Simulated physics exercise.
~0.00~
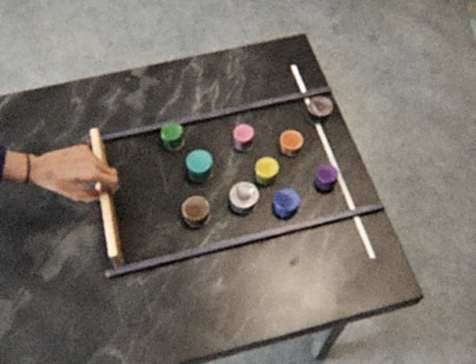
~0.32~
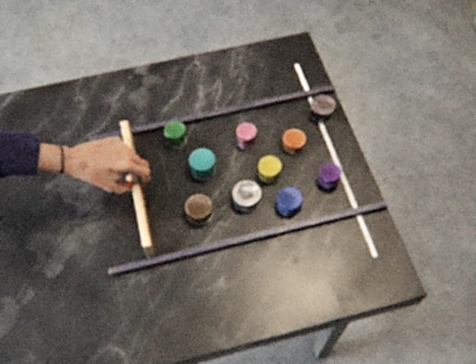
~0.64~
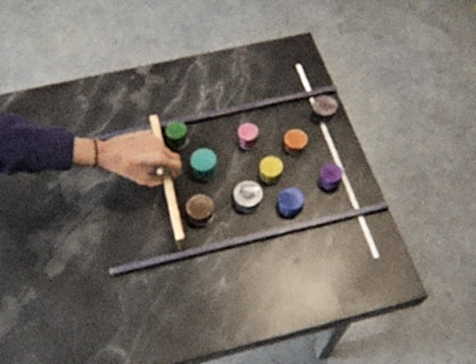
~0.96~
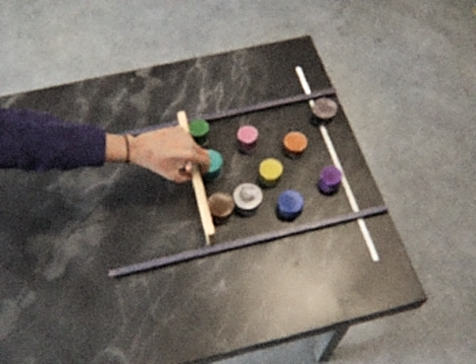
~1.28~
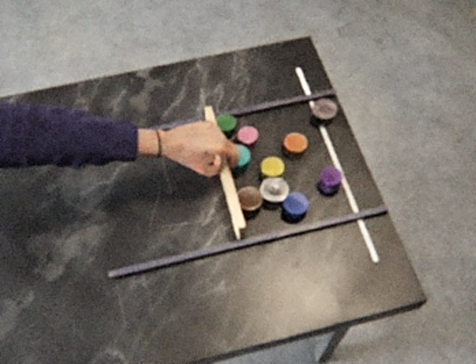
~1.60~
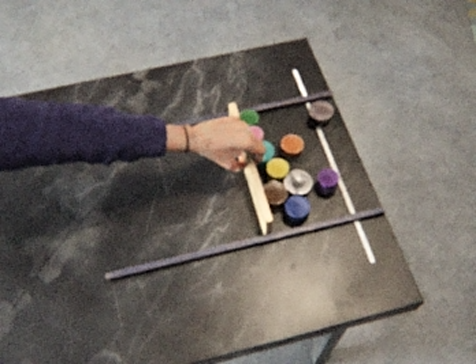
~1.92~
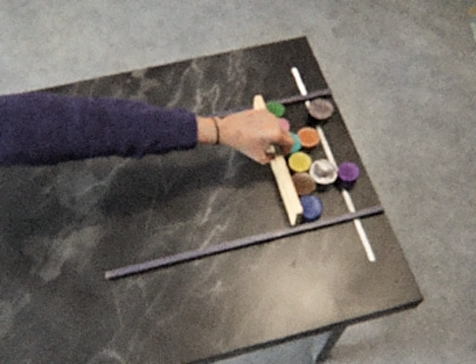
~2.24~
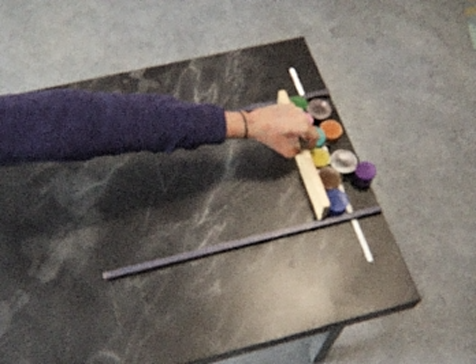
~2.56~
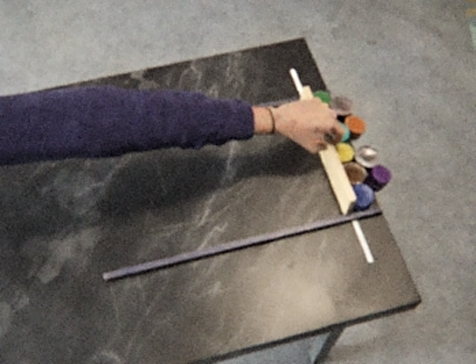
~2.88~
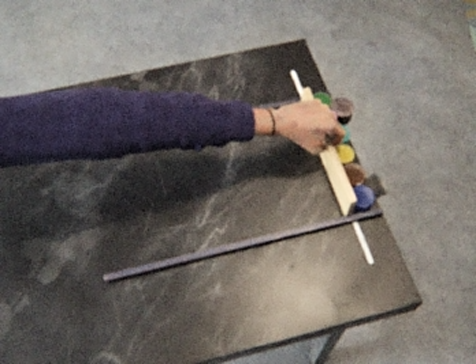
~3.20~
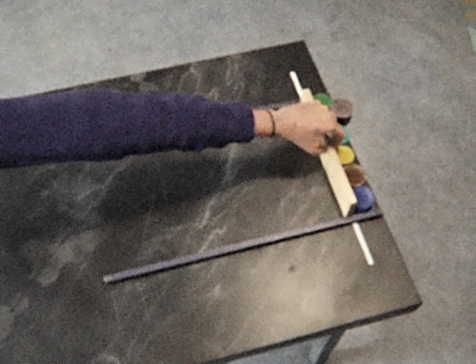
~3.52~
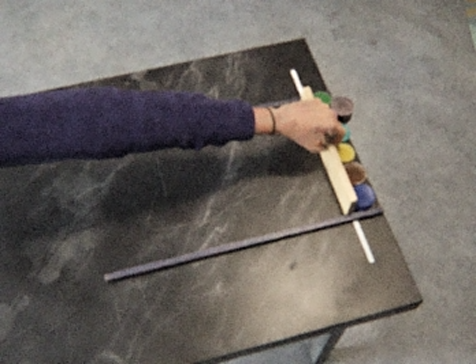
We see a hand slide a wooden board rightward across a dark table, gathering small colourful pots and pushing them past a white strip near the edge, where the board stops; grey, orange and purple ones drop off, while several others remain crowded at the edge.
